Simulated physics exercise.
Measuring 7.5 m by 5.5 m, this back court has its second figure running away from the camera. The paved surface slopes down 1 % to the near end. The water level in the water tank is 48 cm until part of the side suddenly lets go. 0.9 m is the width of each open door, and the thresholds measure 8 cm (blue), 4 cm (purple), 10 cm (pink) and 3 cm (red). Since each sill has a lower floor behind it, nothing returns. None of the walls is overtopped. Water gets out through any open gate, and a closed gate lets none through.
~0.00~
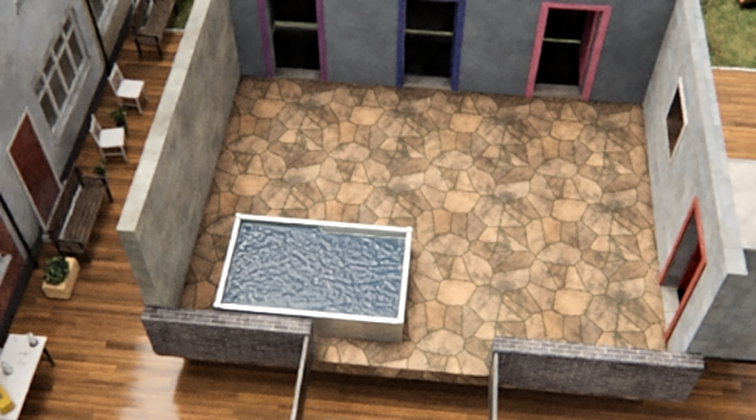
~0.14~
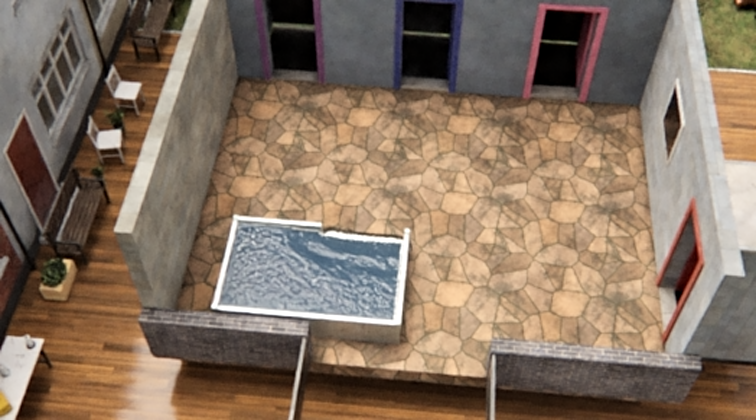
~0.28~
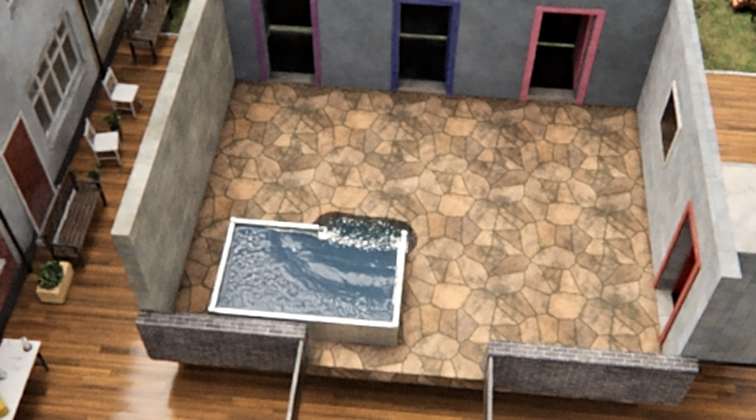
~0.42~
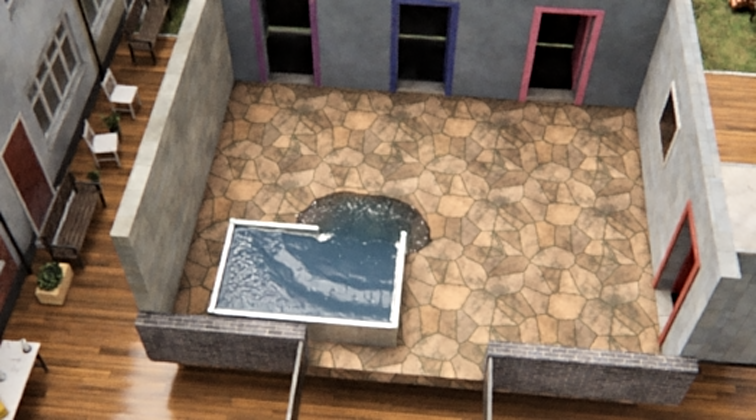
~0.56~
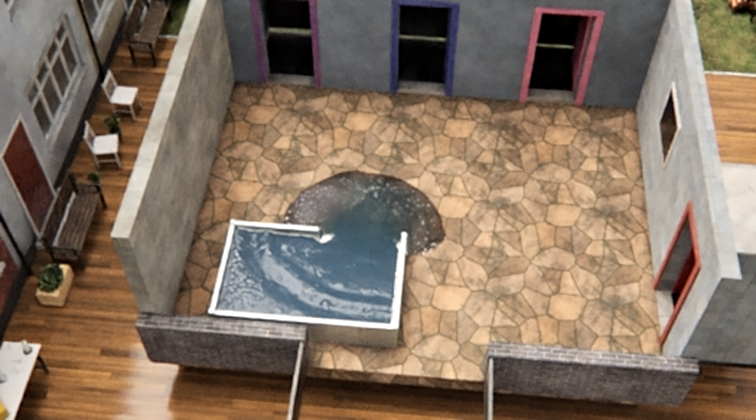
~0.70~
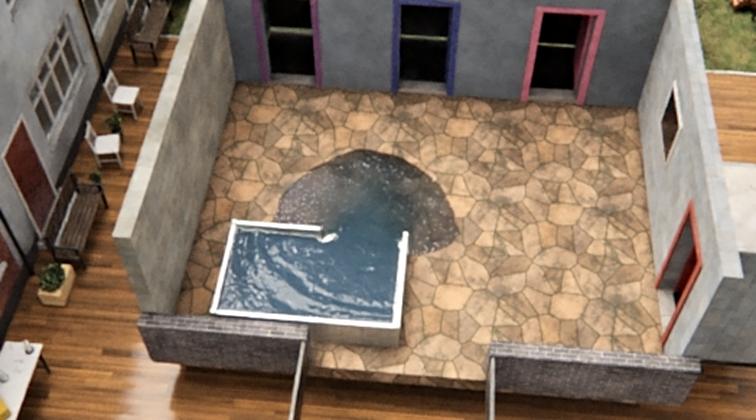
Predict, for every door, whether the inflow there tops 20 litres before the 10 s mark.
Prediction: At the blue door it tops 20 litres; at the purple door it tops 20 litres; at the pink door it falls short of 20 litres; at the red door it falls short of 20 litres.
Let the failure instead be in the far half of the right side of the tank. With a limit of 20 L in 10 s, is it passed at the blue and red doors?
Compared with the limit, blue is lower and red is higher.
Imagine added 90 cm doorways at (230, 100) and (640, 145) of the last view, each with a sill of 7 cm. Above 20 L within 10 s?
The first doorway goes beyond and the second goes beyond.
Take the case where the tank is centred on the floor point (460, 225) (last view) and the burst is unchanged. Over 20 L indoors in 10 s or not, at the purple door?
Lab note: Purple door, limit held.
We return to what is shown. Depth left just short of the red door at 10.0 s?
3.5 cm.
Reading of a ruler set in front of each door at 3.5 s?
Centimetres: Blue 15 / purple 9 / pink 10 / red 0.
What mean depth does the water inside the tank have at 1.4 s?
34 cm.
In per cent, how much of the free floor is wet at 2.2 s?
I'd say around 40 %.
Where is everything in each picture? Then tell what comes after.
In the first frame, the water tank at (316, 269) is whole and still, 48 cm deep.
In the second frame, the front is at a hidden place, 0.7 m from the gap on the water tank's far side; 0.3 m2 of floor is under water; 48 cm left at the back of the water tank.
In the third frame, water pours out on the water tank's far side and has run 0.9 m, to (322, 221); typically 8 cm deep outside, 48 cm at the water tank's back.
In the fourth frame, the front is at (328, 199), 1.2 m from the gap on the water tank's far side; 1.9 m2 of floor is under water; 48 cm left at the back of the water tank.
In the fifth frame, the front is at (350, 174), 1.7 m from the gap on the water tank's far side; 2.9 m2 of floor is under water; 48 cm left at the back of the water tank.
In the sixth frame, water pours out on the water tank's far side and has run 2.1 m, to (362, 154); typically 4 cm deep outside, 44 cm at the water tank's back.
After 1.4 s water covers 25 % of the floor and is deepest (26 cm) near (382, 248); blue door not reached, purple door not reached, pink door not reached, red door not reached.
After 2.2 s water covers 40 % of the floor and is deepest (22 cm) near (371, 247); blue door 18 cm at the sill, 18 L in, purple door 9 cm at the sill, 1 L in, pink door not reached, red door not reached.
After 3.5 s water covers 50 % of the floor and is deepest (18 cm) near (635, 113); blue door 15 cm at the sill, 65 L in, purple door 9 cm at the sill, 24 L in, pink door 10 cm at the sill, 0 L in, red door not reached.
After 6.0 s water covers 65 % of the floor and is deepest (11 cm) near (618, 141); blue door 8 cm at the sill, 89 L in, purple door 9 cm at the sill, 53 L in, pink door 5 cm at the sill, 0 L in, red door 2 cm at the sill, 0 L in.
After 10.0 s water covers 90 % of the floor and is deepest (11 cm) near (168, 339); blue door 5 cm at the sill, 90 L in, purple door 5 cm at the sill, 71 L in, pink door 5 cm at the sill, 0 L in, red door 4 cm at the sill, 0 L in.
